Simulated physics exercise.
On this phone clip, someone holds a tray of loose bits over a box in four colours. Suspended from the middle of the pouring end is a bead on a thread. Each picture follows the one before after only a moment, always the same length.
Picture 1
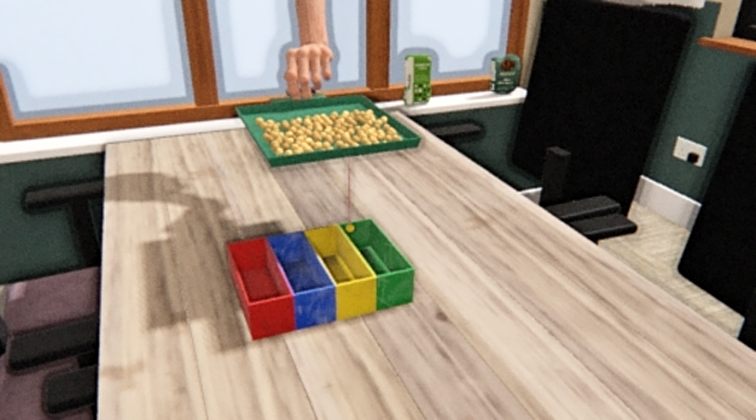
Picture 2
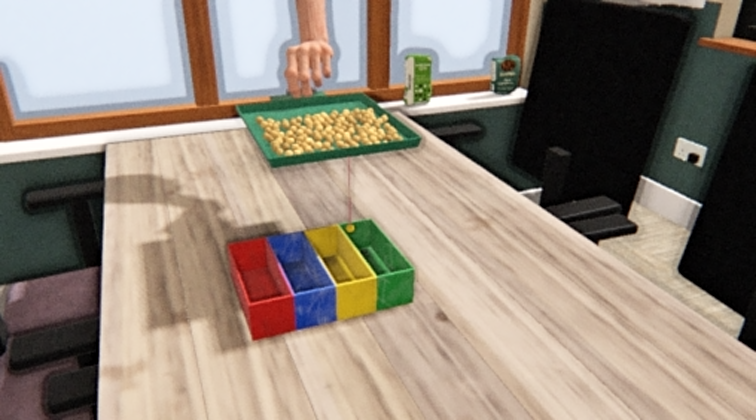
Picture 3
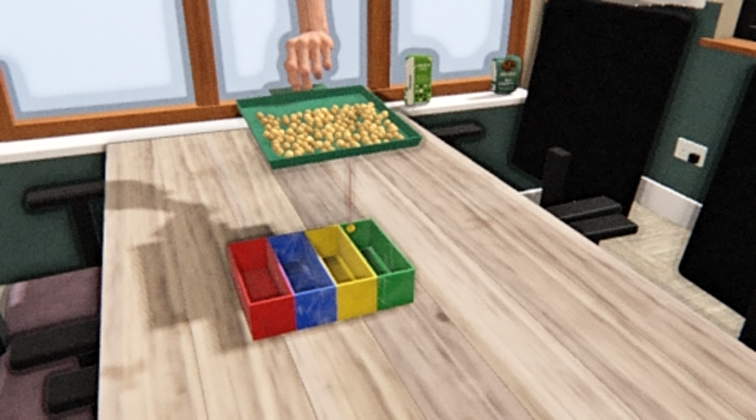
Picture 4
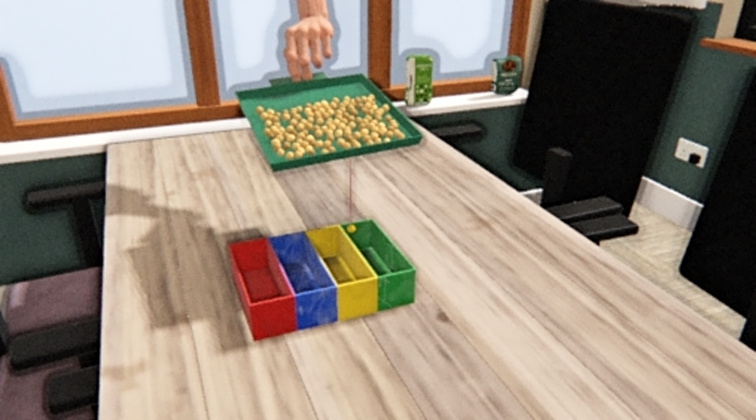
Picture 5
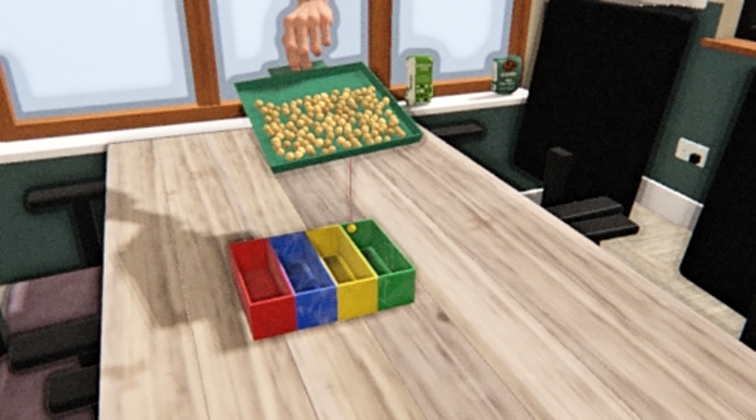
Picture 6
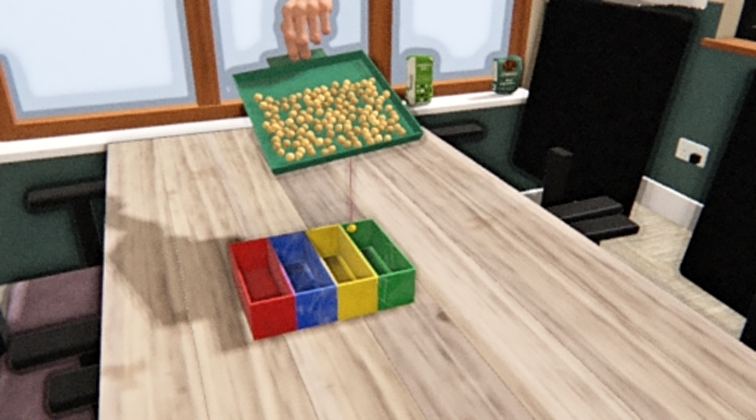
A hand gradually tilts a green tray of chickpeas above a box in four colours.
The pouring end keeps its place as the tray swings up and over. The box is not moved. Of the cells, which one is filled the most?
The blue cell is filled the most.
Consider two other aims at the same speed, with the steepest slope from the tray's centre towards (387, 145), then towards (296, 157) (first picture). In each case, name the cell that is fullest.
In order, it comes out as green and that blue cell.
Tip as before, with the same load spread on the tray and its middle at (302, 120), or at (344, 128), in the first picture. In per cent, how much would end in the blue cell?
Respectively 50 and 30 per cent.
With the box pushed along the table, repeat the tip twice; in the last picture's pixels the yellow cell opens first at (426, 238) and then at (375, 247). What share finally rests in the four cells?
Roughly 30 per cent the first time and 90 per cent the second.
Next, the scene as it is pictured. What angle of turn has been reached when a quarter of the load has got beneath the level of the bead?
It sits at roughly 115°.
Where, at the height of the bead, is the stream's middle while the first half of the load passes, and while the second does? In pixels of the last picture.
It goes through near (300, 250) first, then near (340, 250).
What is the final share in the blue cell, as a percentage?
About 40 %.
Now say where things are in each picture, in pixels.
Corners of the pouring end near (271, 156) and (418, 137), level; middle of the load near (327, 132), dried chickpeas; bead on its thread near (350, 228); red cell near (272, 314); blue cell near (315, 304); yellow cell near (356, 295); green cell near (395, 286), in the first frame.
Corners of the pouring end near (271, 157) and (418, 137), level; middle of the load near (327, 131), in the second frame.
Corners of the pouring end near (272, 159) and (419, 136), tipped barely, lowest at the left corner; middle of the load near (328, 128), in the third frame.
Corners of the pouring end near (272, 162) and (420, 134), tipped a little, lowest at the left corner; middle of the load near (328, 124), in the fourth frame.
Corners of the pouring end near (273, 164) and (420, 133), tipped a little, lowest at the left corner; middle of the load near (328, 120), in the fifth frame.
Corners of the pouring end near (273, 166) and (420, 131), tipped clearly, lowest at the left corner; middle of the load near (328, 116); red cell near (274, 314); blue cell near (317, 304); yellow cell near (358, 295); green cell near (396, 287), in the sixth frame.
Shortly afterwards, tray tipped steeply; the whole lot on the tray.
Next, tray tipped past a quarter turn; the whole lot on the tray.
Some moments later, tray tipped past a quarter turn; near half in the blue cell; near a quarter in the yellow cell; a little in the green cell; a little in the red cell; a little falling or outside the box.
In the end, tray tipped past a quarter turn; near half in the blue cell; near a quarter in the yellow cell; a little in the green cell; a little in the red cell; a little outside the box.
